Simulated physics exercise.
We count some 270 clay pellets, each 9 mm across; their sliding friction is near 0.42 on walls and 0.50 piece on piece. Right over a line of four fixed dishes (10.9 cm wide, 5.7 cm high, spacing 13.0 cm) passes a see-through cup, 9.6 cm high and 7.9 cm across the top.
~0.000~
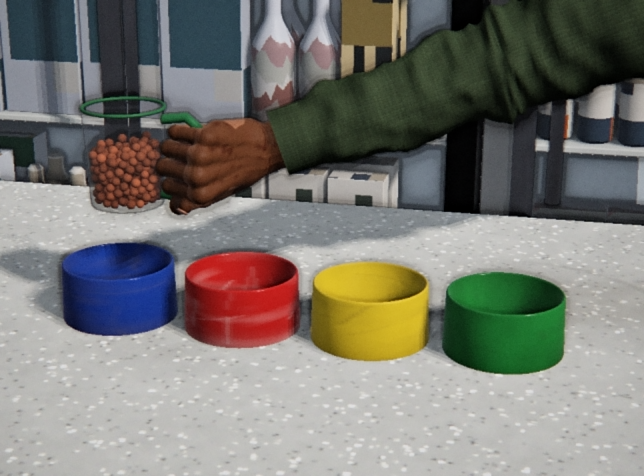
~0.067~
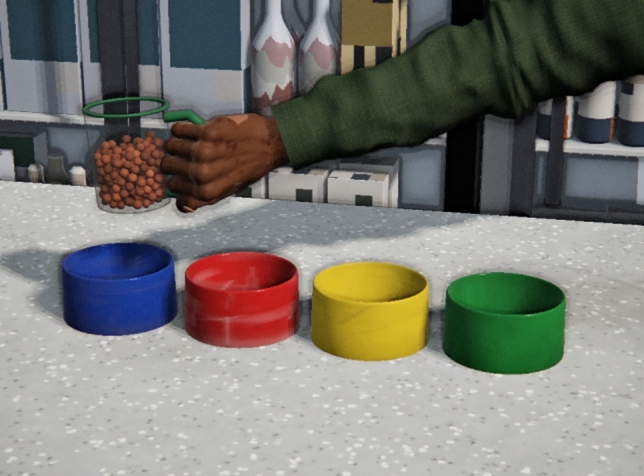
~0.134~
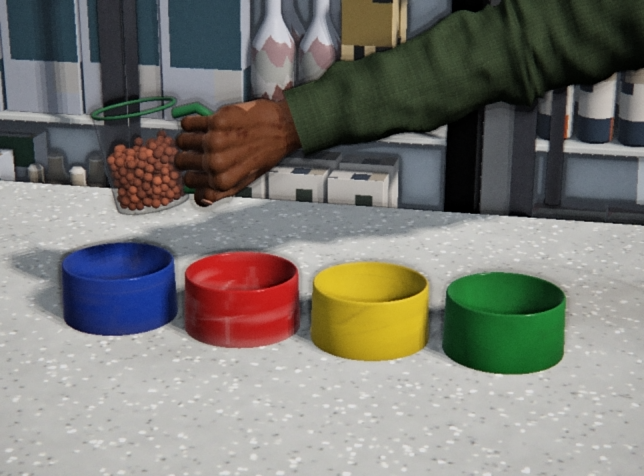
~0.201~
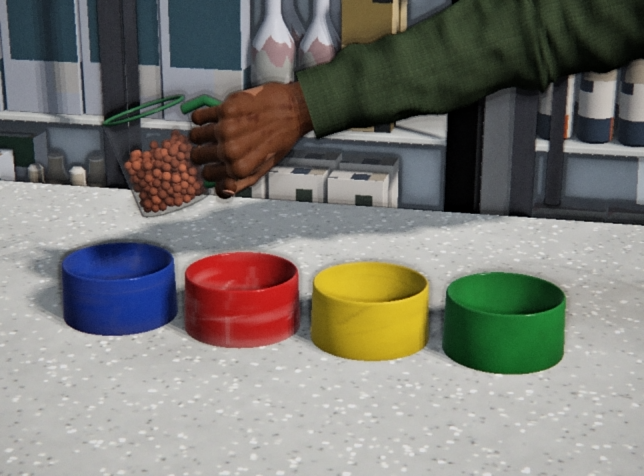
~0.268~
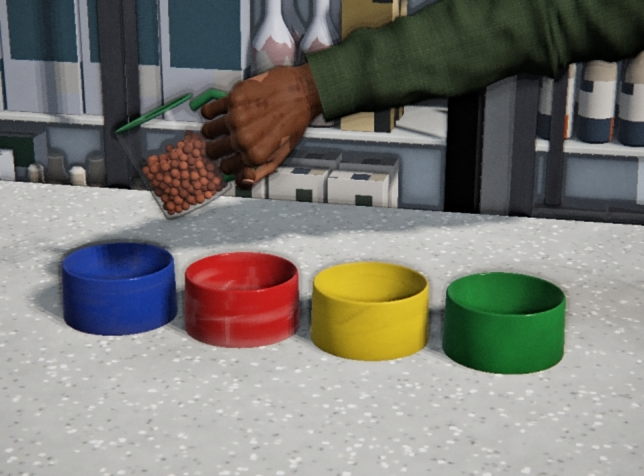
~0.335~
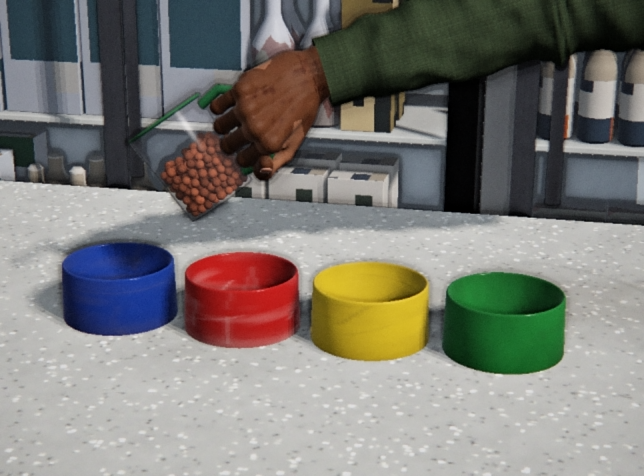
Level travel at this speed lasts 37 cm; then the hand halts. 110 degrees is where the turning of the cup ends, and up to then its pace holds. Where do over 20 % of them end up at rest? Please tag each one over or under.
Red dish - under; blue dish - under; green dish - under; yellow dish - over; counter - over.
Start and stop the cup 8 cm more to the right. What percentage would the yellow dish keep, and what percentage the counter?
Then I'd expect yellow at 40 and the counter at 10.
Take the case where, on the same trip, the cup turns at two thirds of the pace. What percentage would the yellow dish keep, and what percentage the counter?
Then yellow ends at 40 and the counter at 50.
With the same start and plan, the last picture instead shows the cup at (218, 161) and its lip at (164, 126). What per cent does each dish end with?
In the end red holds 0, blue holds 0, green holds 0, yellow holds 40.
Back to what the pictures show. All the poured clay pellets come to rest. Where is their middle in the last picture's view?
Resting centre estimate: Around (367, 328).
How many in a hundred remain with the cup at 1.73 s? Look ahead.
Roughly 10 in a hundred.
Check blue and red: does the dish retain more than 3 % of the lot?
Dish blue: It misses. Dish red: It passes.
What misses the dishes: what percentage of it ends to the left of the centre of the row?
30 %.
Then, at 0.90 s, tilt 108 degrees; cup holds 95 %, red 5 %.
After 1.27 s, tilt 110 degrees; cup holds 35 %, red 5 %, yellow 40 %.
After 1.73 s, tilt 110 degrees; cup holds 10 %, red 5 %, green 5 %, yellow 55 %.
In the end, at 2.5 s, red 5 %, blue 0 %, green 5 %, yellow 60 %, counter 30 %.
